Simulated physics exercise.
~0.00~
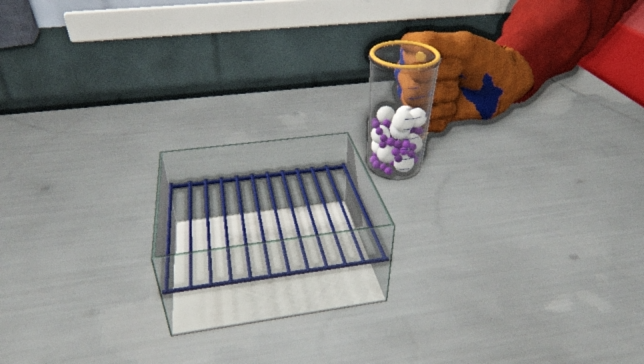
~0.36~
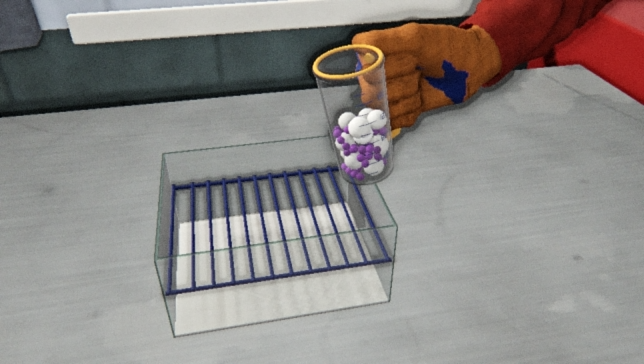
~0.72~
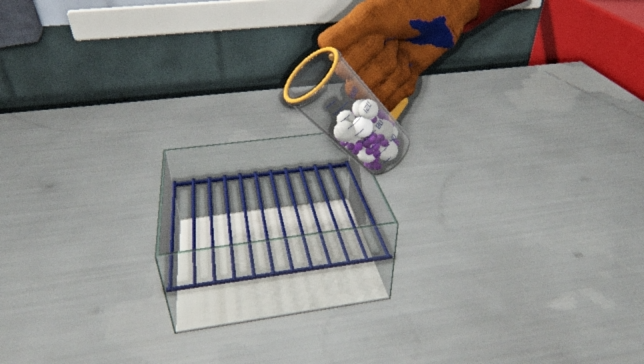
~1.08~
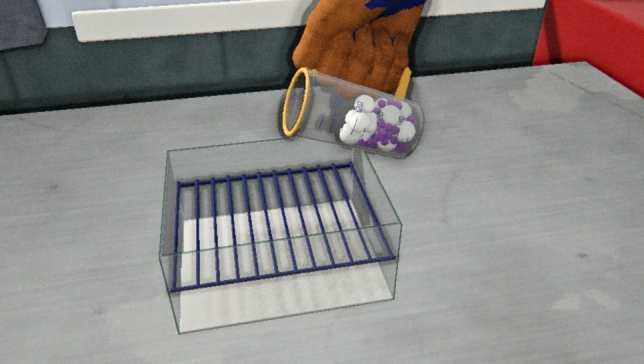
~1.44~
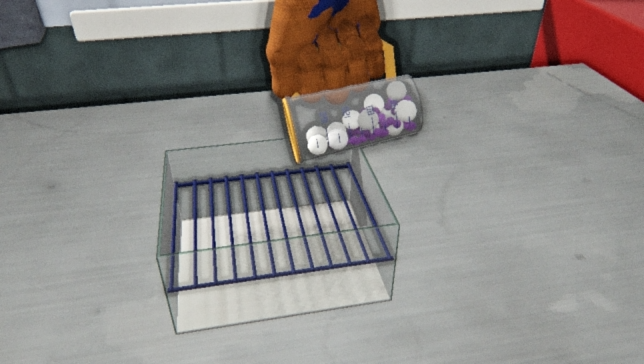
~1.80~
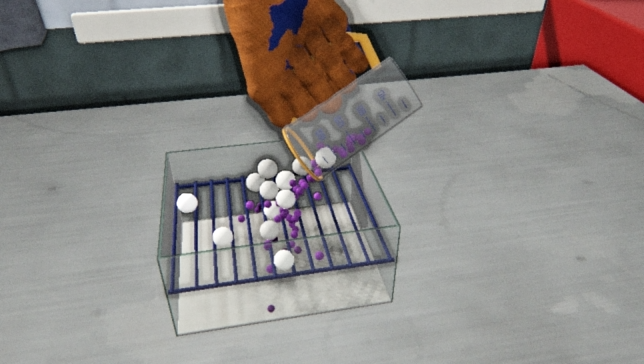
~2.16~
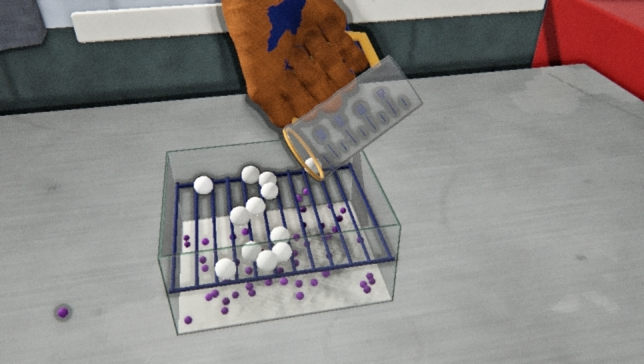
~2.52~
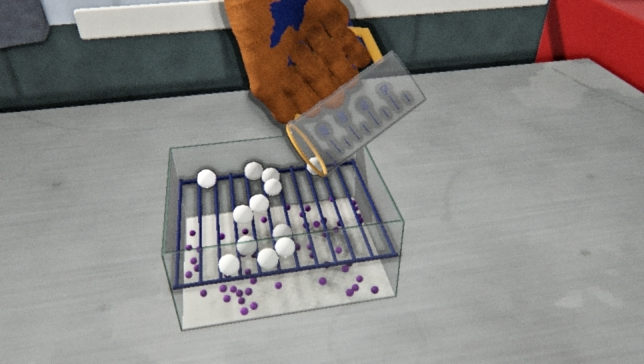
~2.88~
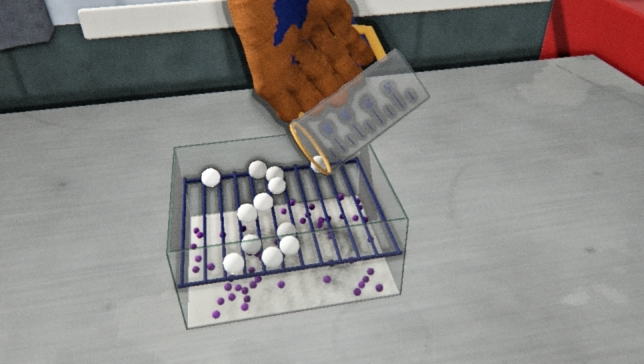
A gloved hand tips a cup; white balls stay on the wires, purple ones drop through.
